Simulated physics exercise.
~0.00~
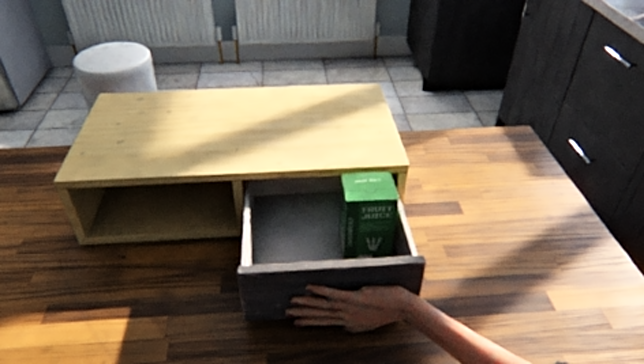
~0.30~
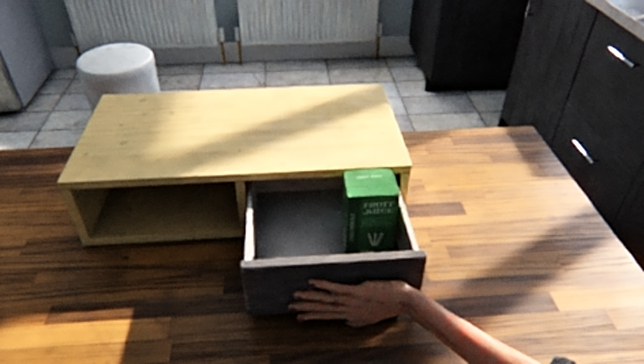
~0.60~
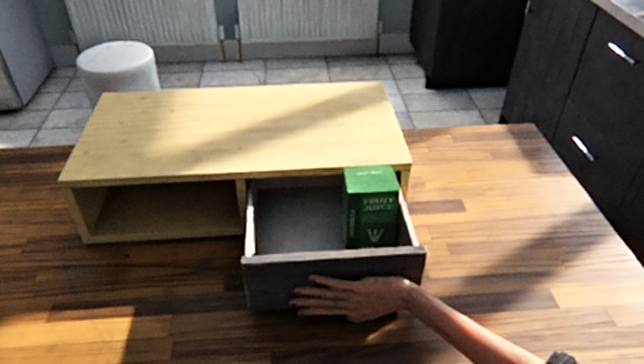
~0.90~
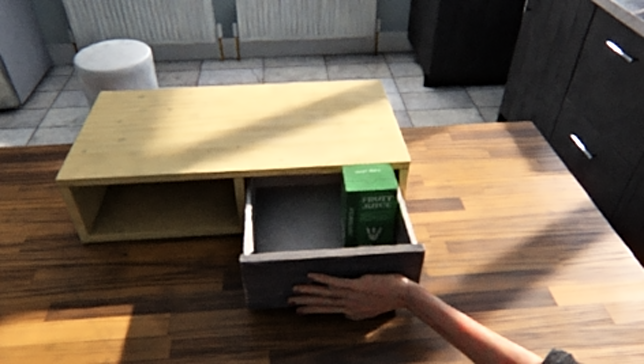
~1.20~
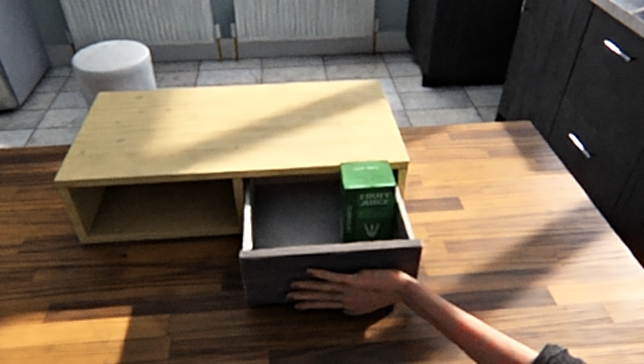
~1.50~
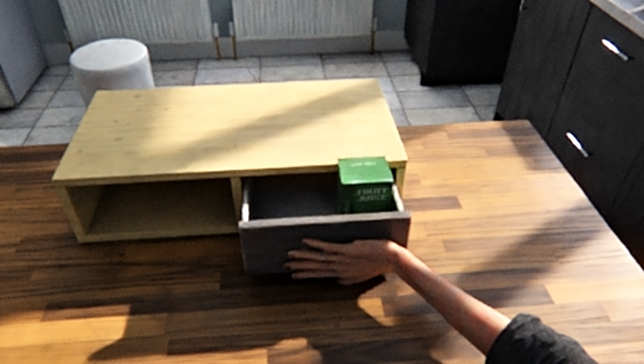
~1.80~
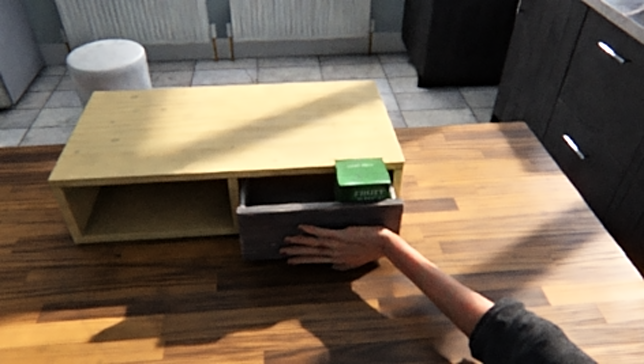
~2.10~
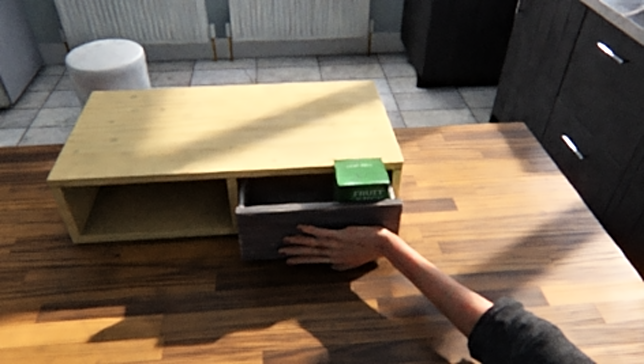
In the video, a hand pushes the front of an open grey drawer holding an upright green carton into a pale wooden chest on a table. The drawer slides partway in, then stops and remains ajar, with the carton's top showing above its front.
